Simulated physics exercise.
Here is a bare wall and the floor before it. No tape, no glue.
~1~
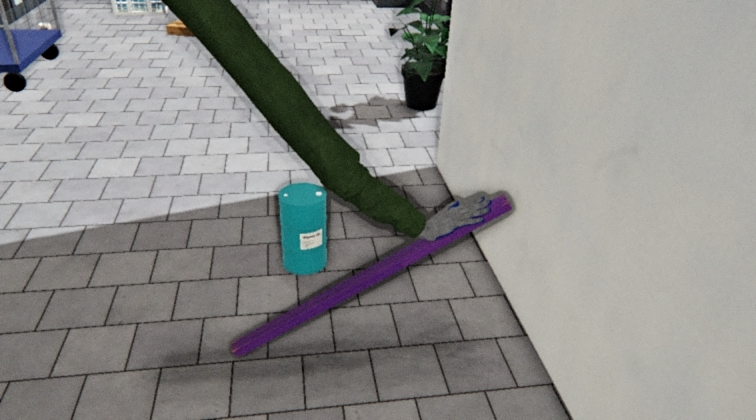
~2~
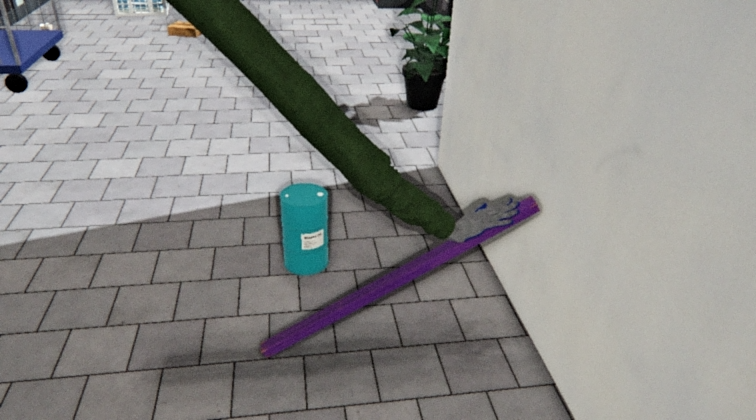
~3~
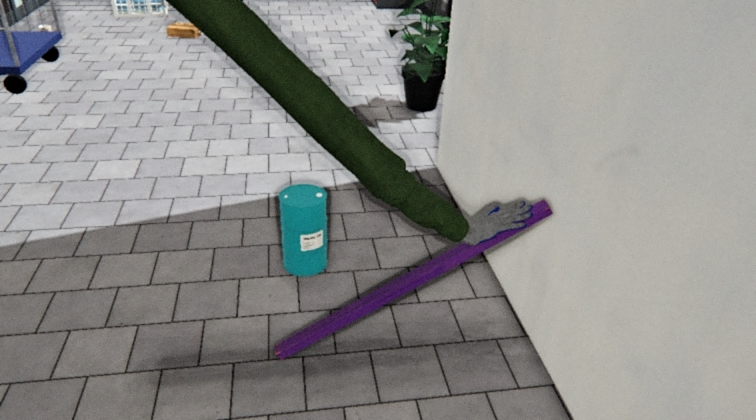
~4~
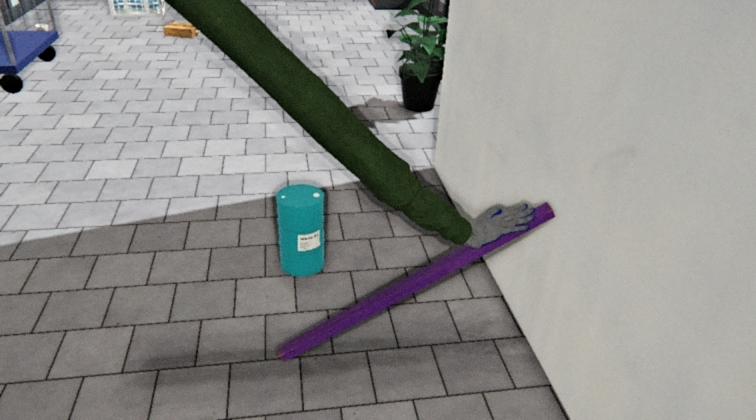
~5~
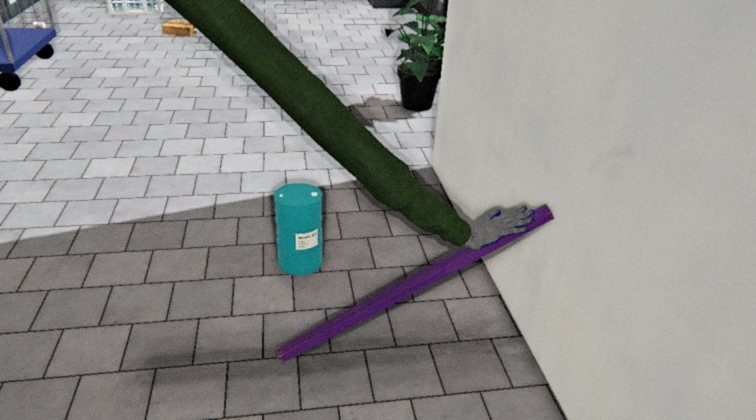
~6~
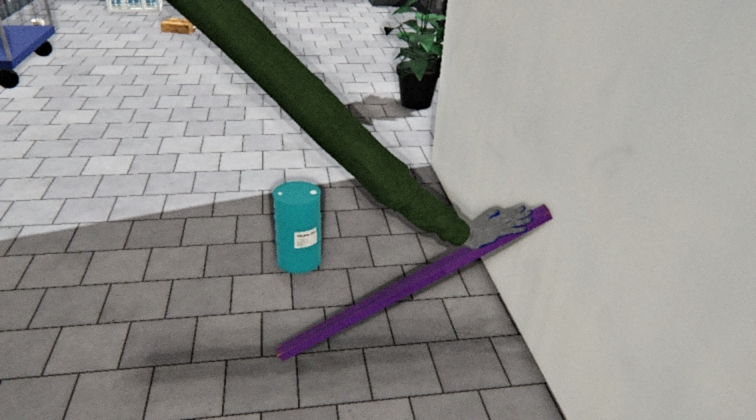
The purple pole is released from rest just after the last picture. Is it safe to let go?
It slips out.
Then, 0.30 s on from there, purple pole 12° lower than it was left near (395, 309).
Then, 0.40 s on from there, purple pole 30° lower than it was left near (382, 343).
In the end, moved from the start, purple pole; turquoise canister unmoved. At the end, from the last picture's camera, purple pole near (380, 345). The pole gives way.
